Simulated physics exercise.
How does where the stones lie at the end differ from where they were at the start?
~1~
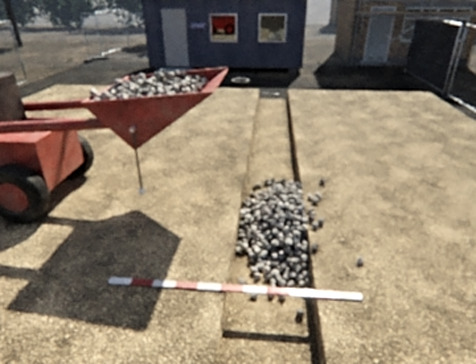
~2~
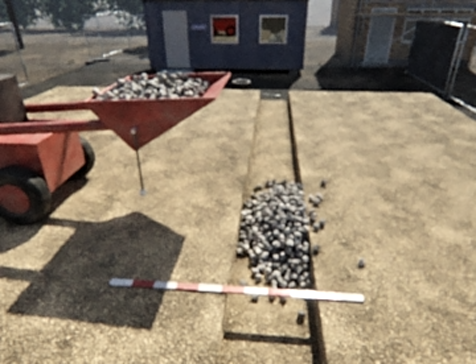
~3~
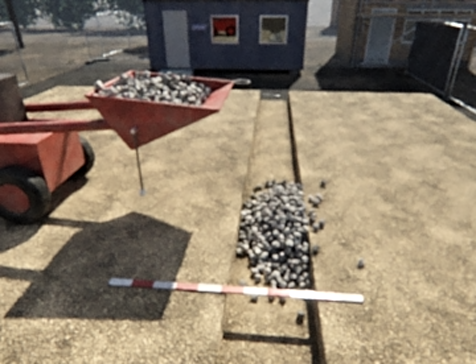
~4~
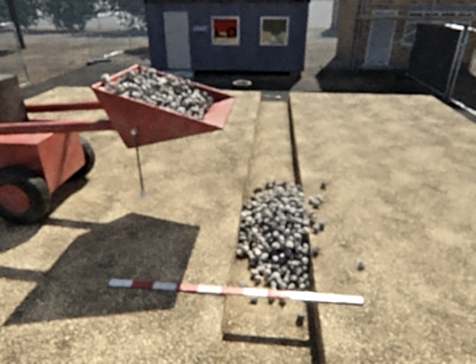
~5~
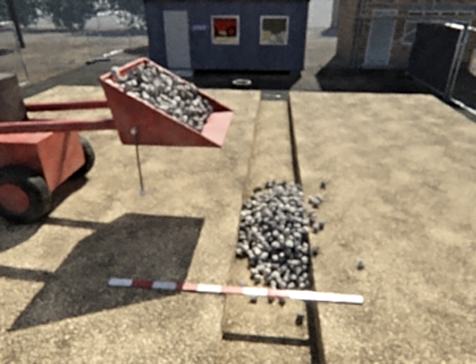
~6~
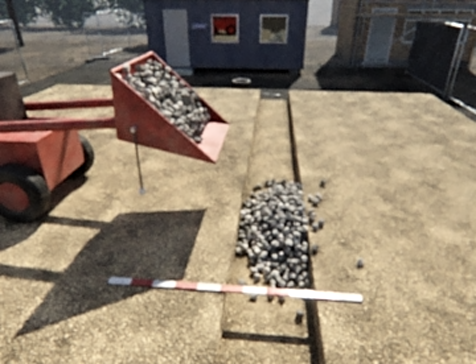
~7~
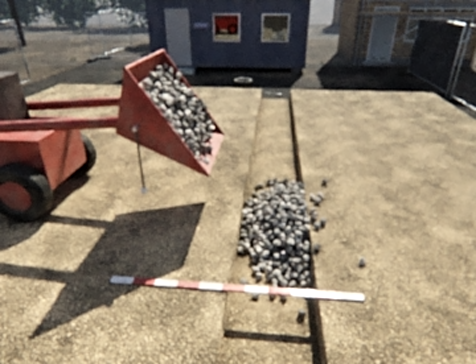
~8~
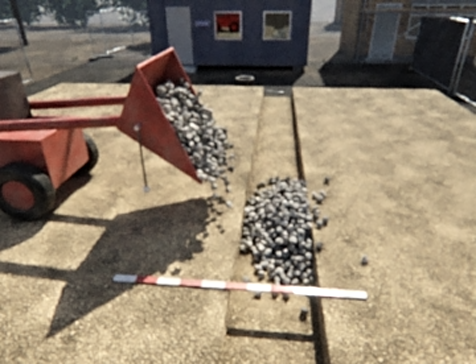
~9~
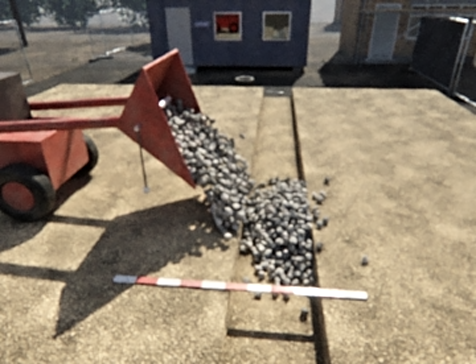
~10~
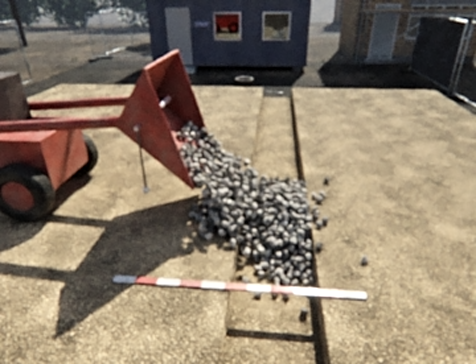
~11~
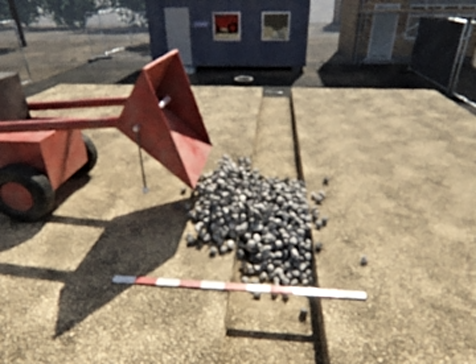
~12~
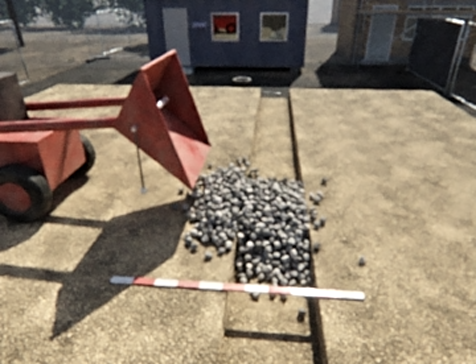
At the start the stones were split between the raised red bucket on the left and a heap at the trench. By the end they all lay on the ground, so taken together they had shifted lower and to the right.
In a sandy yard before a blue building, a red loader tipped its raised bucket forward until its grey stones slid out beside and onto the heap in the trench, leaving the bucket empty and one wider pile spreading left of the trench.
